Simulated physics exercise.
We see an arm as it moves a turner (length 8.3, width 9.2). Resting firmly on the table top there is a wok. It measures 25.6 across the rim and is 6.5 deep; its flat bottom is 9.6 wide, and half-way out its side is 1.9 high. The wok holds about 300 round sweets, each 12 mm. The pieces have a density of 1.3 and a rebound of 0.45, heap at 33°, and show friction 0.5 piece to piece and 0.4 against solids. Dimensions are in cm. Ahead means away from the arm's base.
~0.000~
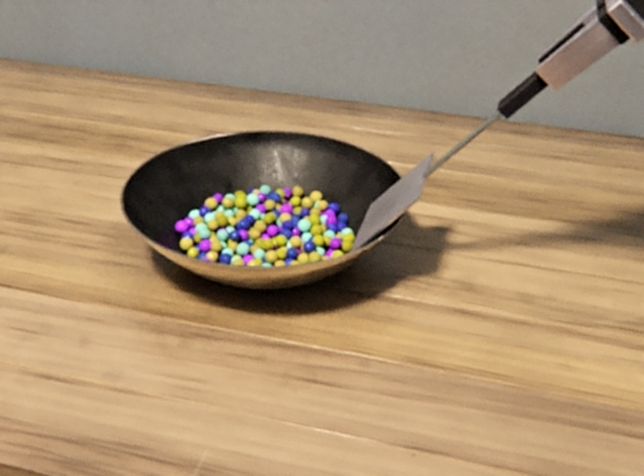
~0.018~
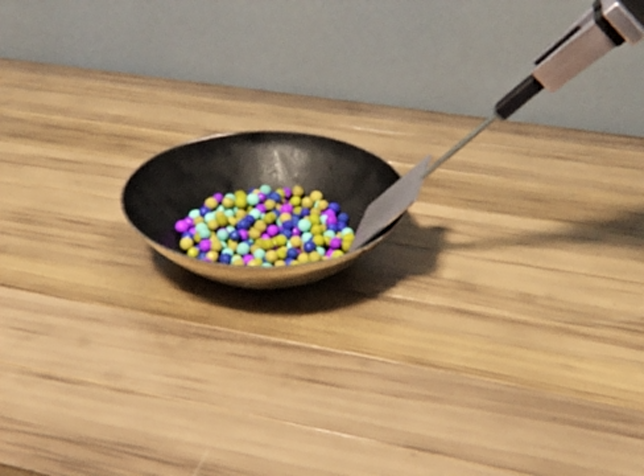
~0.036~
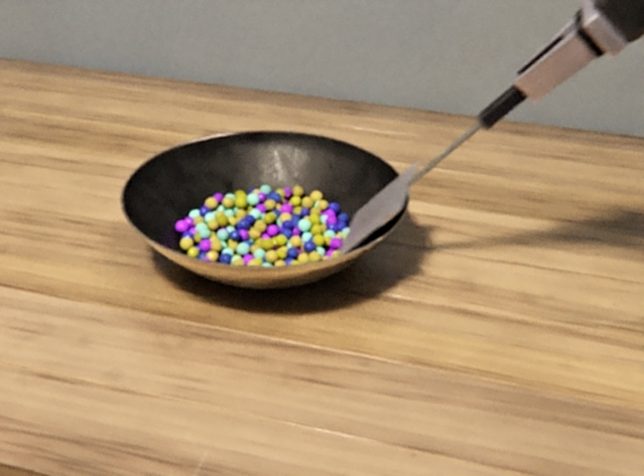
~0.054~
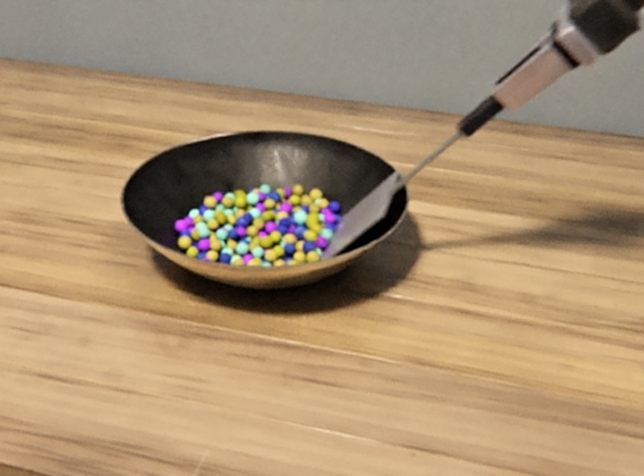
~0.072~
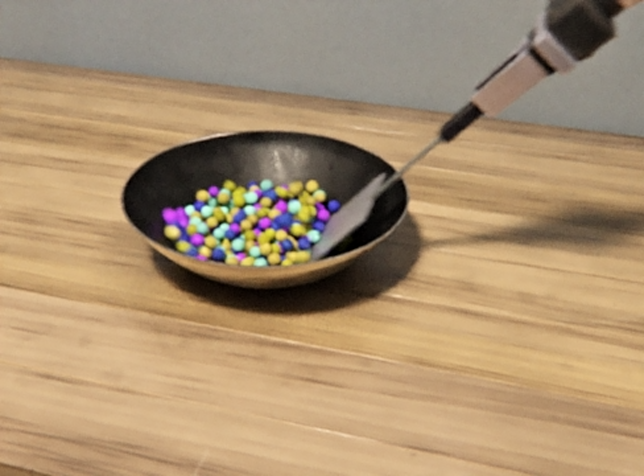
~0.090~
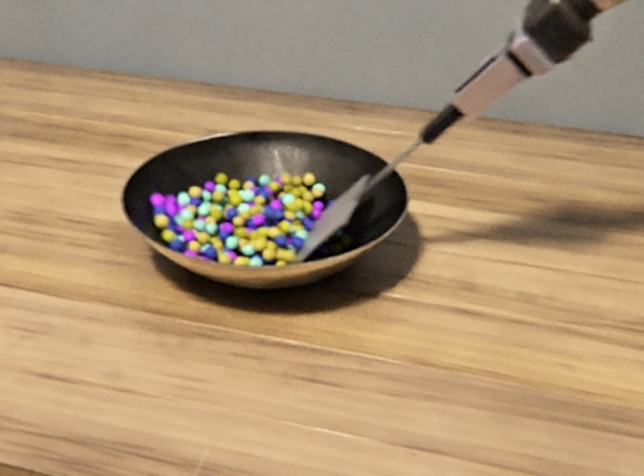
A robotic arm reaches in from the upper right over a wooden table top before a plain grey wall, seen from slightly above by a still camera. It holds a grey turner in a dark wok at left of centre, filled with small round sweets in yellow, purple, blue and pale turquoise. The turner slides left and pushes into the sweets, shifting them toward the wok's left side.
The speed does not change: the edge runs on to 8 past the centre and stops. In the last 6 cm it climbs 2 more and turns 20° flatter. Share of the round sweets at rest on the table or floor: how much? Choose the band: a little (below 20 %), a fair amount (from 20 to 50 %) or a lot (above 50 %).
It is a fair amount, from 20 to 50 %.
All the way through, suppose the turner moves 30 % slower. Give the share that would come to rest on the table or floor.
In that case some 15 per cent.
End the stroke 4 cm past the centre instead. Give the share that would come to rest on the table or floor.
Near 0 per cent.
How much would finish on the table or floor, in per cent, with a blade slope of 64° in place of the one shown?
Around 45 in a hundred.
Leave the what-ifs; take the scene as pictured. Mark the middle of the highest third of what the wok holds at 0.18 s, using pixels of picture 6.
About pixel (180, 187).
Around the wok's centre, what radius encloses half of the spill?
It's around 24 cm.
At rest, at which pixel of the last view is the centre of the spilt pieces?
At about (53, 218) in the last picture.
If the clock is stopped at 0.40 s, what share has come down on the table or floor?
That would be near 15 per cent, give or take.
After 0.13 s, sloping 50°, highest piece 7 above the table; 296 in the wok.
After 0.18 s, sloping 42°, highest piece 8 above the table; 296 in the wok.
After 0.40 s, sloping 30°, highest piece 10 above the table; 181 in the wok, 42 on the table or floor, 73 on the blade or in flight.
After 1.45 s, sloping 30°, highest piece 5 above the table; 181 in the wok, 115 on the table or floor.
At rest, 181 in the wok, 115 on the table or floor. That is 39 % on the table or floor.
